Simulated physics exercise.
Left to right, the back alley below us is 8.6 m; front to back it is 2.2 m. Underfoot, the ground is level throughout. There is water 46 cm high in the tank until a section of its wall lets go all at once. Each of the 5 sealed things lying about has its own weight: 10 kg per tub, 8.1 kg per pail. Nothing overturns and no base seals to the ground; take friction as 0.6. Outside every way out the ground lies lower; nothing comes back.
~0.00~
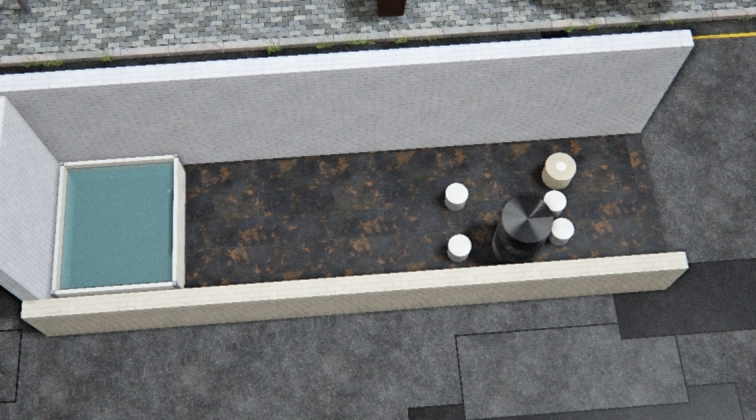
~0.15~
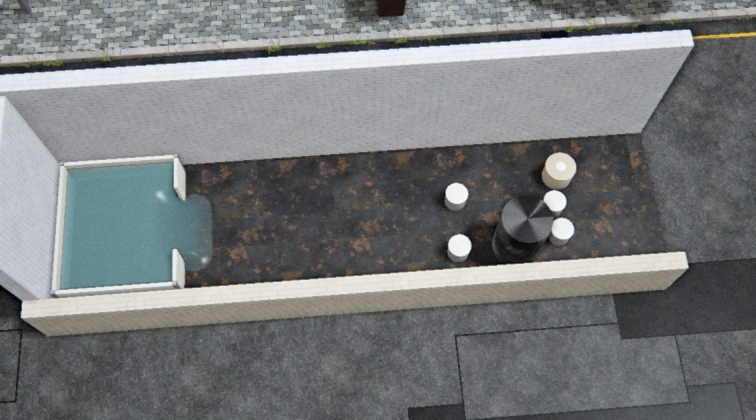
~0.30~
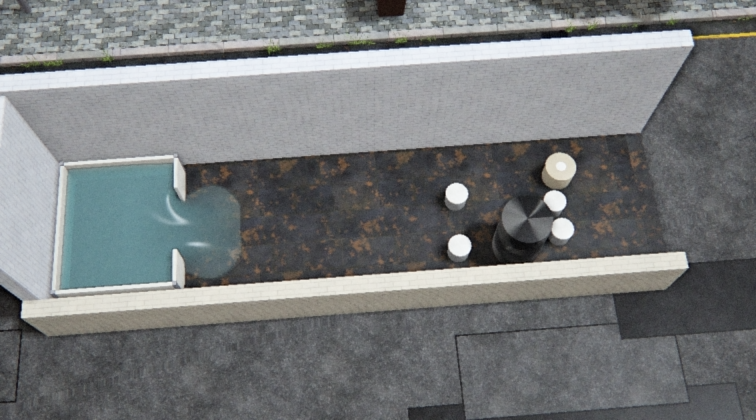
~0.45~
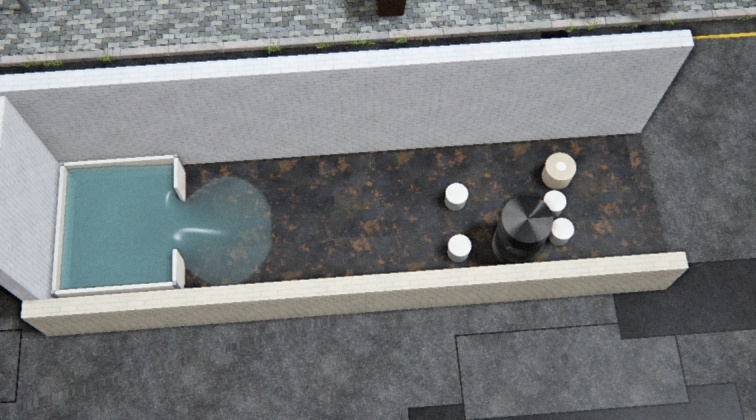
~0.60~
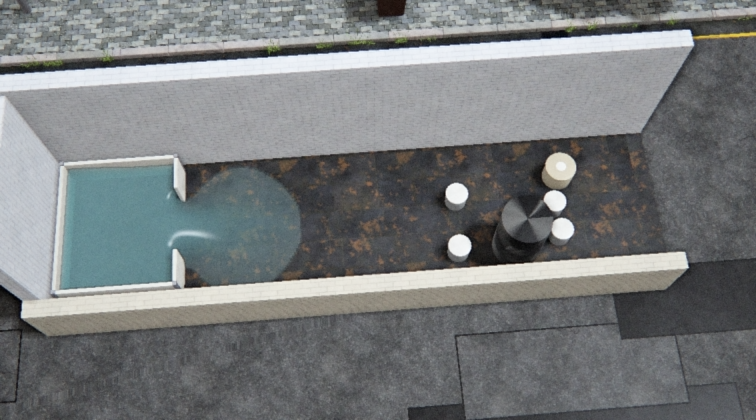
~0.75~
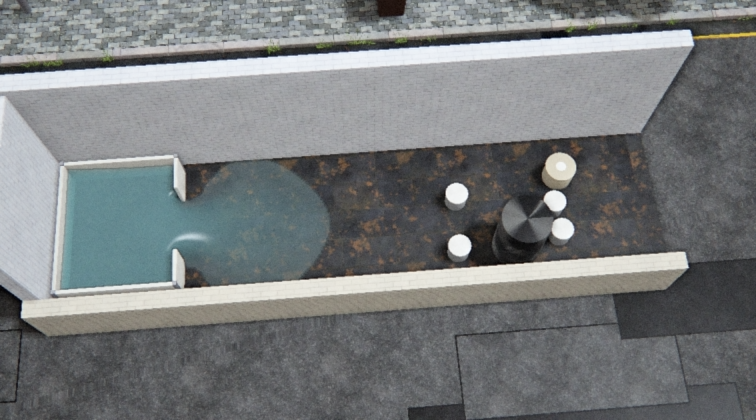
In the video, water held in a walled basin at the left flows out through a gap in its right side and spreads rightward in a rounded sheet over the dark, mottled ground, while the cylindrical objects at the right stay still.
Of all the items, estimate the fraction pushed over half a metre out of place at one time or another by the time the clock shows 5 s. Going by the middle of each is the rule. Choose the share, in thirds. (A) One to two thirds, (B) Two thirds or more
A.
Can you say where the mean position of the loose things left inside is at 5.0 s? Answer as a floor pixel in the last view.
The centre is close to (541, 203).
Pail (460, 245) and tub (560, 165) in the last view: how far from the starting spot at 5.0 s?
First named - 100 cm; second named - gone out.
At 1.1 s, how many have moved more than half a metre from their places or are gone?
The answer is 0.
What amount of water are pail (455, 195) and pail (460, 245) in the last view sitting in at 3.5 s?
Close to 10 and 16 centimetres.
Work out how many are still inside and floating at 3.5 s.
The count is 2.
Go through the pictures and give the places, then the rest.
A tub at (561, 167), on the bottom; a pail at (460, 245) rests on the ground; water covers 2.9 m2; 0 of 5 have shifted, in the first frame.
A tub at (561, 167), on the bottom; a pail at (460, 245) rests on the ground; water covers 3.4 m2; 0 of 5 have shifted, in the second frame.
A tub at (561, 167), on the bottom; a pail at (460, 245) rests on the ground; 3.9 m2 under water; 0 of 5 have shifted, in the third frame.
A tub at (561, 167), on the bottom; a pail at (460, 245) rests on the ground; water covers 4.7 m2; 0 of 5 have shifted, in the fourth frame.
A tub at (561, 167), on the bottom; a pail at (460, 245) rests on the ground; water covers 5.5 m2; 0 of 5 have shifted, in the fifth frame.
A tub at (561, 167) rests on the ground; a pail at (460, 245), on the bottom; water covers 6.4 m2; 0 of 5 have shifted, in the sixth frame.
After 1.1 s 0 of 5 are over 50 cm from their spots; 0 afloat.
After 2.2 s 0 of 5 are over 50 cm from their spots; 0 afloat.
After 3.5 s 2 of 5 are over 50 cm from their spots; 2 afloat.
After 5.0 s 3 of 5 are over 50 cm from their spots, and 3 have been at some point; 0 afloat.
